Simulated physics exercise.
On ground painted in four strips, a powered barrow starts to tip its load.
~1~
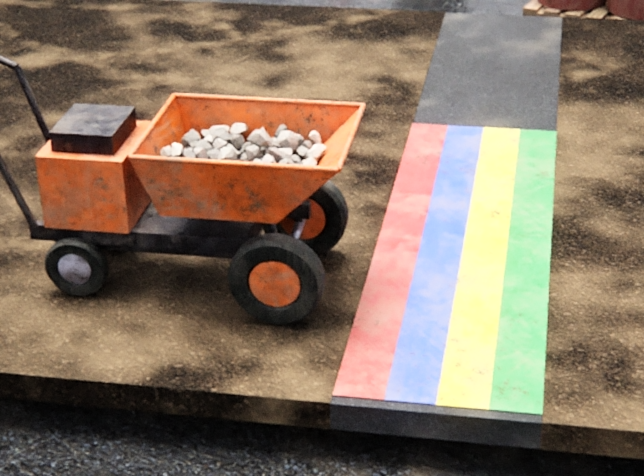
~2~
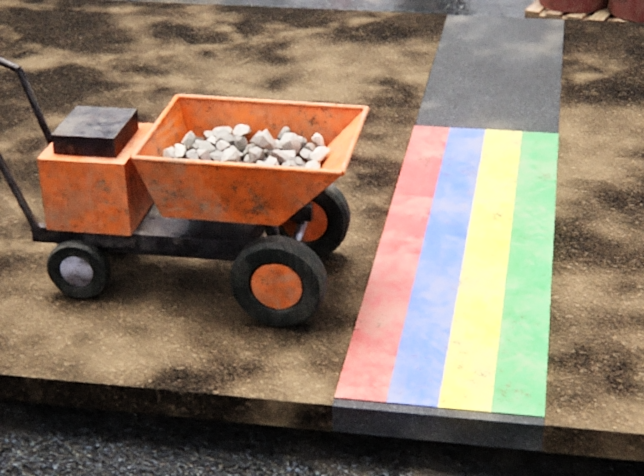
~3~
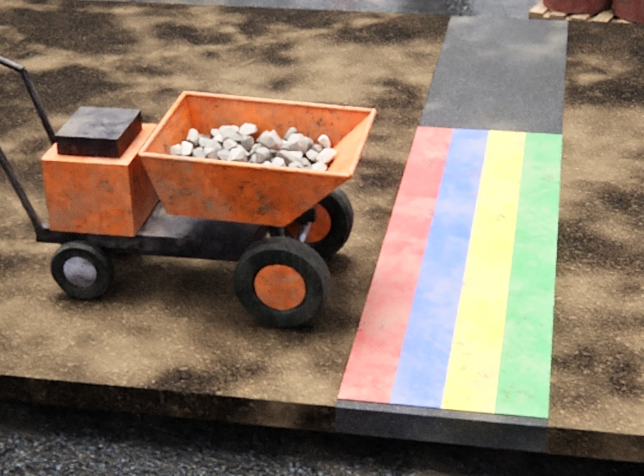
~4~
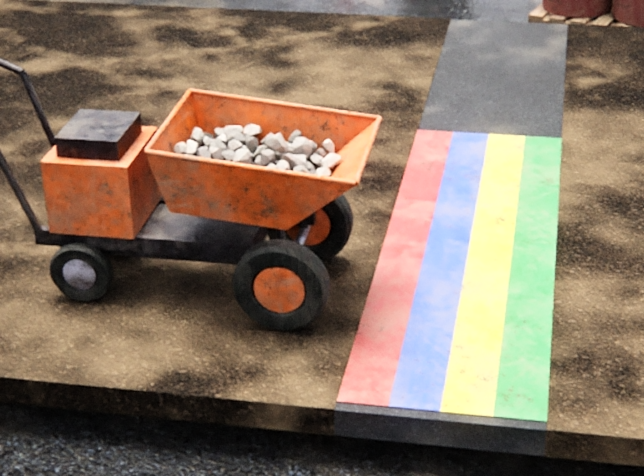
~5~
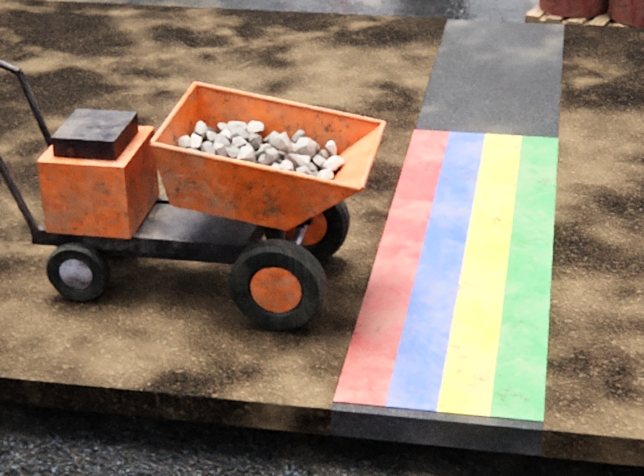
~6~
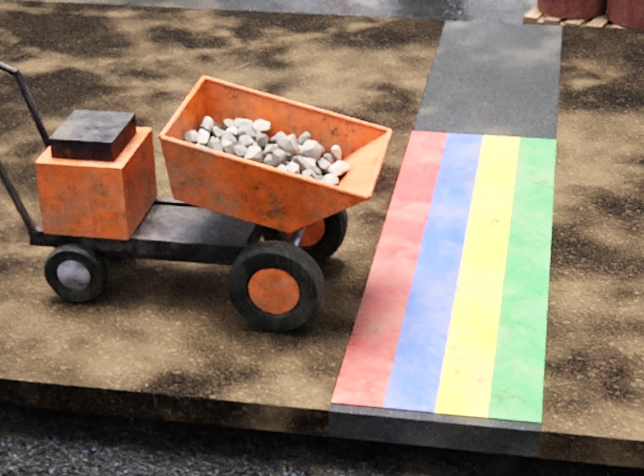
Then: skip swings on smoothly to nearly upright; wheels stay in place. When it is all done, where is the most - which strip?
On the yellow strip.
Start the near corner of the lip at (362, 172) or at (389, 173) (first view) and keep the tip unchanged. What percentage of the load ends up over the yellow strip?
Roughly 40 per cent first, then roughly 20 per cent.
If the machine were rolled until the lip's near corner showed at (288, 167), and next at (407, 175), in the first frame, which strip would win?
The strip in blue, then the green strip.
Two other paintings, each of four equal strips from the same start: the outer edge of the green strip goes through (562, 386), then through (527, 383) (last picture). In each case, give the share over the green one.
10 % and 20 %.
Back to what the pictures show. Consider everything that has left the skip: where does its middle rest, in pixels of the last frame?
The centre settles at about (476, 298).
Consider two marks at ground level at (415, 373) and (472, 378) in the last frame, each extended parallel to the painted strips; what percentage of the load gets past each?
Result, first then second: 70 %, 30 %.
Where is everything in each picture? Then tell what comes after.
In the first frame, lip of the skip (338, 170), level; top of the load (229, 153), broken stones; red strip (369, 356); blue strip (418, 360); yellow strip (468, 365); green strip (519, 369).
In the second frame, lip of the skip (342, 173), level; top of the load (232, 155).
In the third frame, lip of the skip (349, 177), tipped barely; top of the load (238, 154).
In the fourth frame, lip of the skip (355, 184), tipped barely; top of the load (234, 149).
In the fifth frame, lip of the skip (360, 189), tipped a little; top of the load (222, 146).
In the sixth frame, lip of the skip (368, 198), tipped a little; top of the load (229, 143); red strip (368, 364); blue strip (417, 368); yellow strip (467, 373); green strip (518, 377).
Just after the last frame, skip tipped well over; every one in the skip.
A moment on, skip tipped steeply; the larger part in the skip; about a tenth over the blue strip; about a tenth over the yellow strip.
Further on, skip tipped right over; roughly a quarter in the skip; roughly a quarter over the blue strip; roughly a third over the yellow strip; roughly a quarter over the green strip; about a tenth off the paint.
When it is over, skip tipped right over; roughly a quarter in the skip; not one over the red strip; roughly a quarter over the blue strip; roughly a third over the yellow strip; roughly a quarter over the green strip; about a tenth off the paint.
